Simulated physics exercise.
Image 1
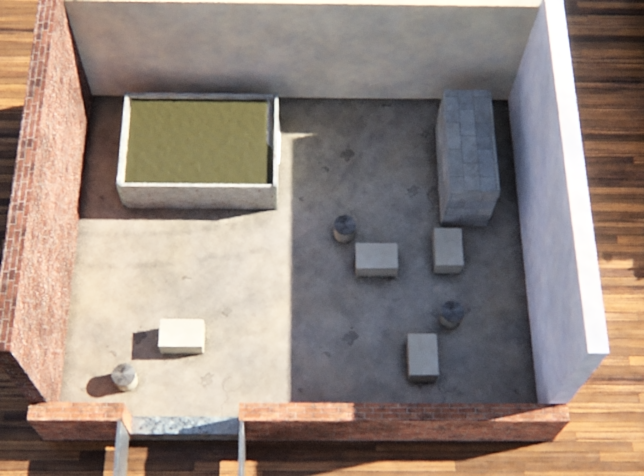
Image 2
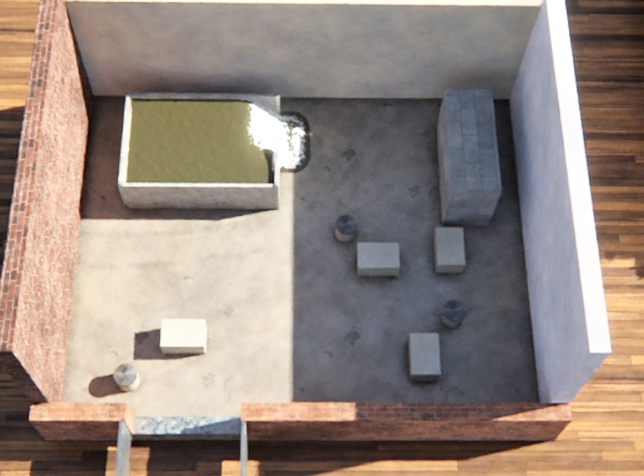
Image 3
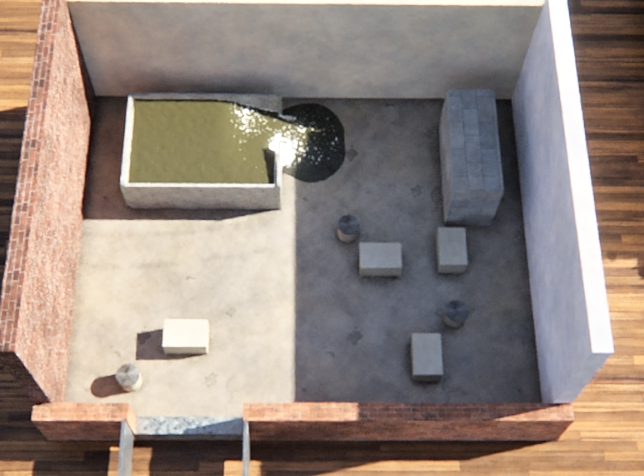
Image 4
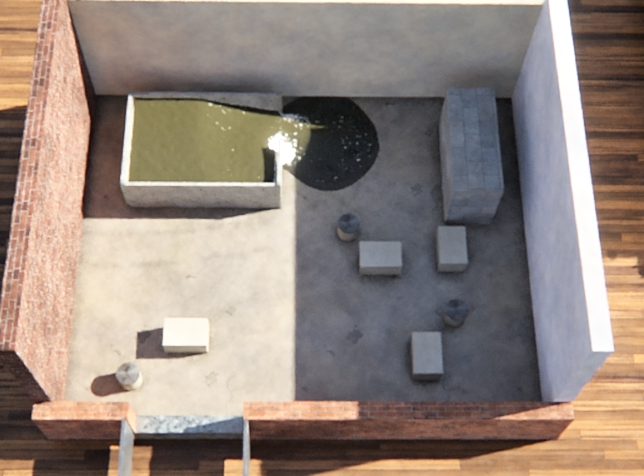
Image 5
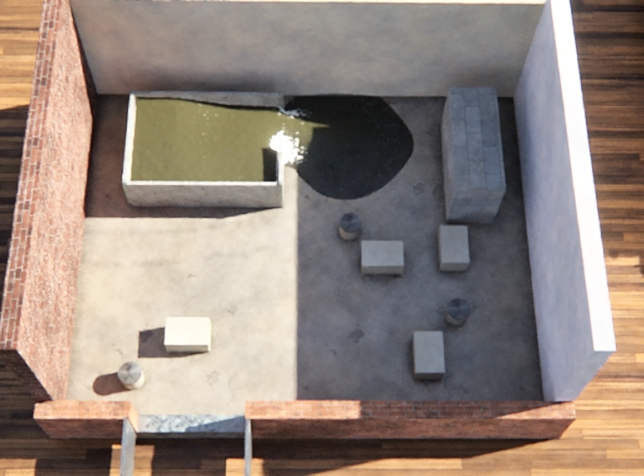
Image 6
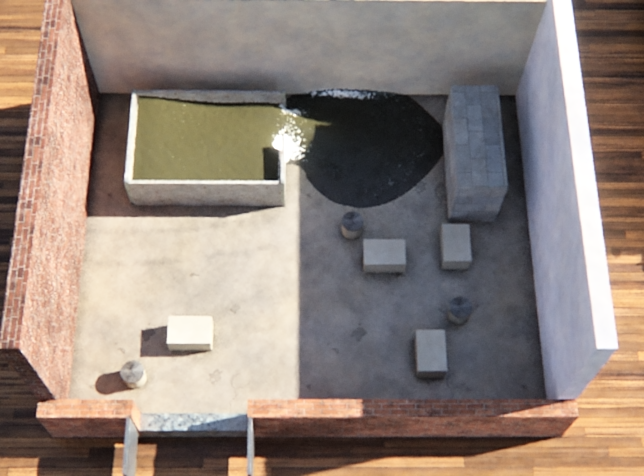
Seen from high above, a walled yard of red brick and pale plaster stands on wooden planks, with a pale-rimmed tank of murky olive water at its upper left. Pale blocks and small grey pails dot the floor near a tall grey block at right. Water bursts from the tank's right side and spreads rightward in a dark pool, while the view shifts very slightly.
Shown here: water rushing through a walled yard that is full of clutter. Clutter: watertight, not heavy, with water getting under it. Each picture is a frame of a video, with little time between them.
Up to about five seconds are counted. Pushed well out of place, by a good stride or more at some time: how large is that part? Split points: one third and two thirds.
The share moved far is below one third.
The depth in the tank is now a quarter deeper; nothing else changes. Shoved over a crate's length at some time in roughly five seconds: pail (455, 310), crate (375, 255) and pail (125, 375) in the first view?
Well, in sequence: Carried that far, not carried that far, not carried that far.
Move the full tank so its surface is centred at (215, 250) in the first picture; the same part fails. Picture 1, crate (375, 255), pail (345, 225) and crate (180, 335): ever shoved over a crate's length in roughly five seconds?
Object by object: Over the mark, over the mark, below the mark.
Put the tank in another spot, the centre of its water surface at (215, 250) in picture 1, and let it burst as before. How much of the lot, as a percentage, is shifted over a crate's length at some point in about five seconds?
Roughly 60 percent of them.
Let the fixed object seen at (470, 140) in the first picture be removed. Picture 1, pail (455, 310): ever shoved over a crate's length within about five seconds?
Here's how it plays out: Went the full length.
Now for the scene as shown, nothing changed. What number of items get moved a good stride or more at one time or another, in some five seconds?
Exactly 2.
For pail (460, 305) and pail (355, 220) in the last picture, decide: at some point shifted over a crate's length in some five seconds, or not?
Note - item one displaced that much, item two displaced that much.
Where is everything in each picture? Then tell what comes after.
In the first picture, a crate at (449, 246) rests on the ground; a pail at (453, 311), on the bottom; 0 of 7 have shifted.
In the second picture, a crate at (451, 246), on the bottom; a pail at (455, 311) rests on the ground; 0 of 7 have shifted.
In the third picture, a crate at (453, 246), on the bottom; a pail at (457, 311) rests on the ground; 0 of 7 have shifted.
In the fourth picture, a crate at (453, 245) rests on the ground; a pail at (457, 309) rests on the ground; 0 of 7 have shifted.
In the fifth picture, a crate at (455, 244) rests on the ground; a pail at (459, 309) rests on the ground; 0 of 7 have shifted.
In the sixth picture, a crate at (457, 242), on the bottom; a pail at (461, 307), on the bottom; 0 of 7 have shifted.
A moment on, 0 of 7 are well off their spots; 0 afloat.
Next, 0 of 7 are well off their spots; 0 afloat.
Later, 0 of 7 are well off their spots; 1 afloat.
In the end, 2 of 7 are well off their spots, and 2 have been at some point; 1 afloat.
